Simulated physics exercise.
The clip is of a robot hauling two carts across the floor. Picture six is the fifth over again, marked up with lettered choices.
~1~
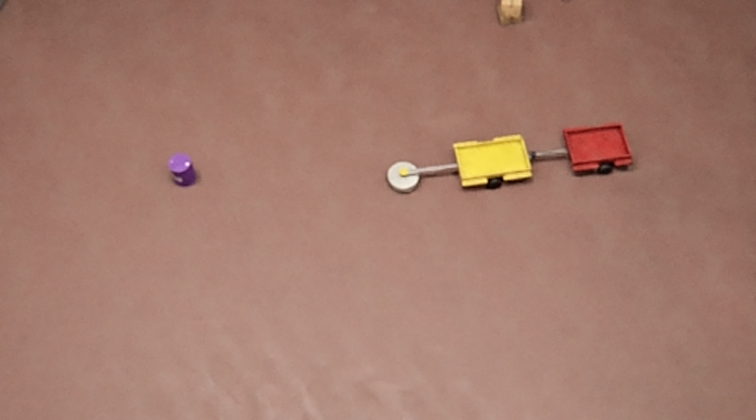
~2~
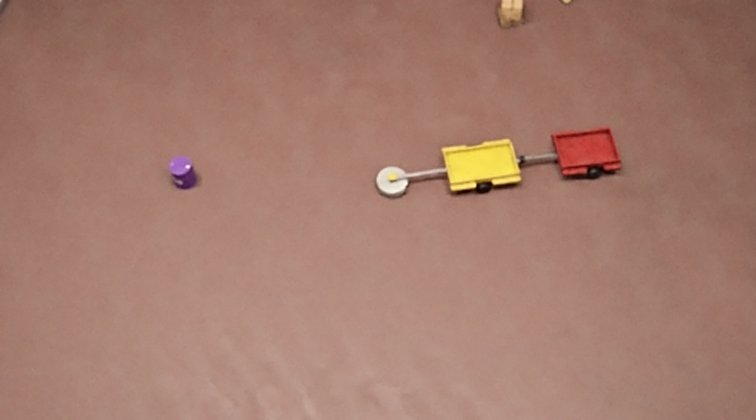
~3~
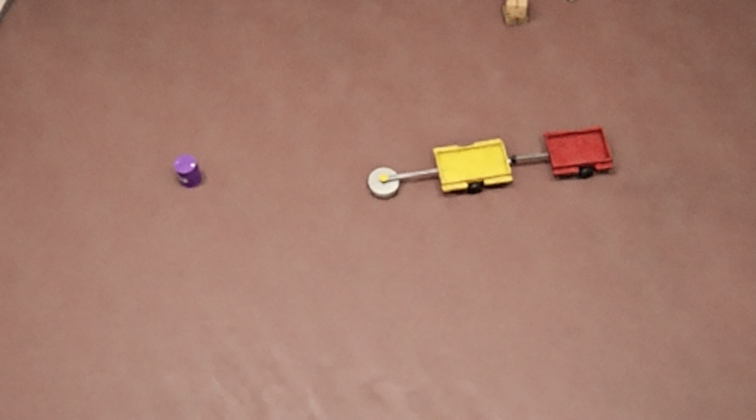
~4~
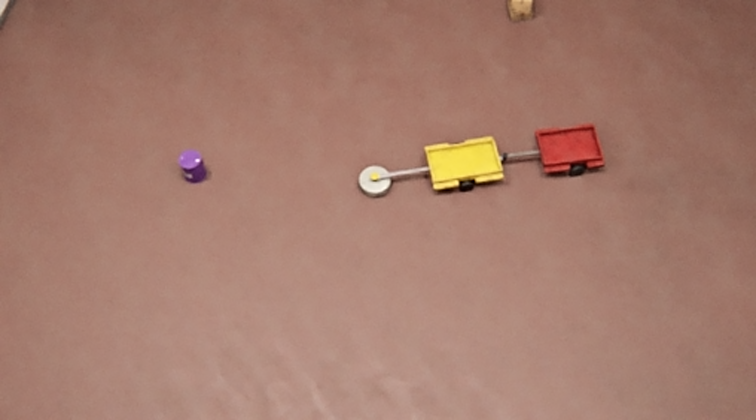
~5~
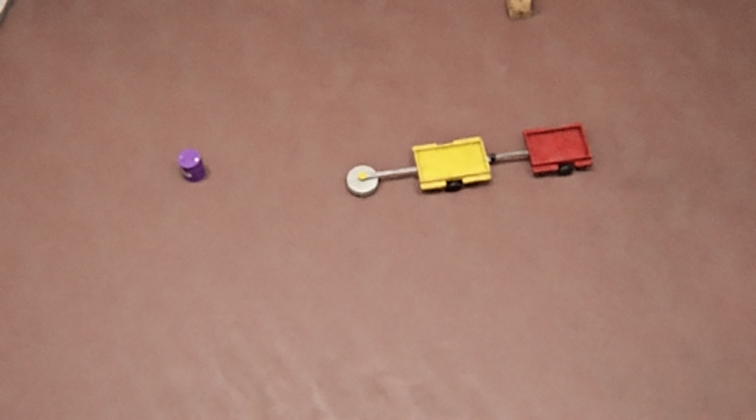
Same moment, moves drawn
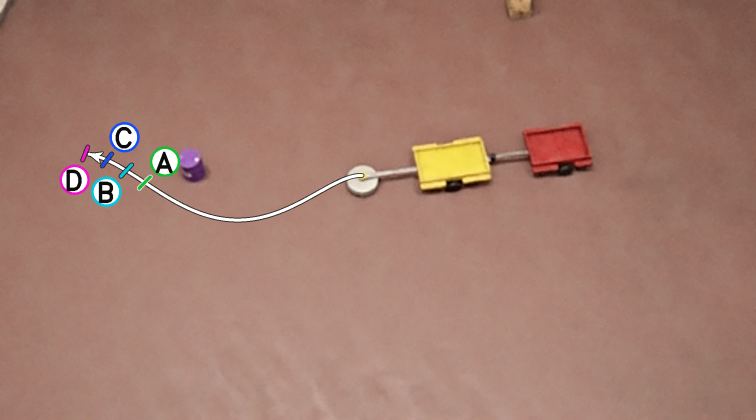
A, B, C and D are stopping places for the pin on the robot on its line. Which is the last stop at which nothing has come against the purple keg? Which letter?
Mark A.
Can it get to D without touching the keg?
No.
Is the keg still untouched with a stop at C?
For that mark, no.
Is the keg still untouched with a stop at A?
For that mark, yes.
On the copy, A at (145, 182); B at (126, 171); C at (107, 160); D at (85, 154); the route from (362, 175) via (215, 217) to (89, 154).
On A. First, robot (287, 214), last cart (476, 157).
Then, robot (204, 218), last cart (400, 177).
Finally, robot (147, 187), last cart (338, 194); nothing has been touched.
By contrast, B is too far, the keg has been hit; C is too far, the keg has been hit; D is too far, the keg has been hit.
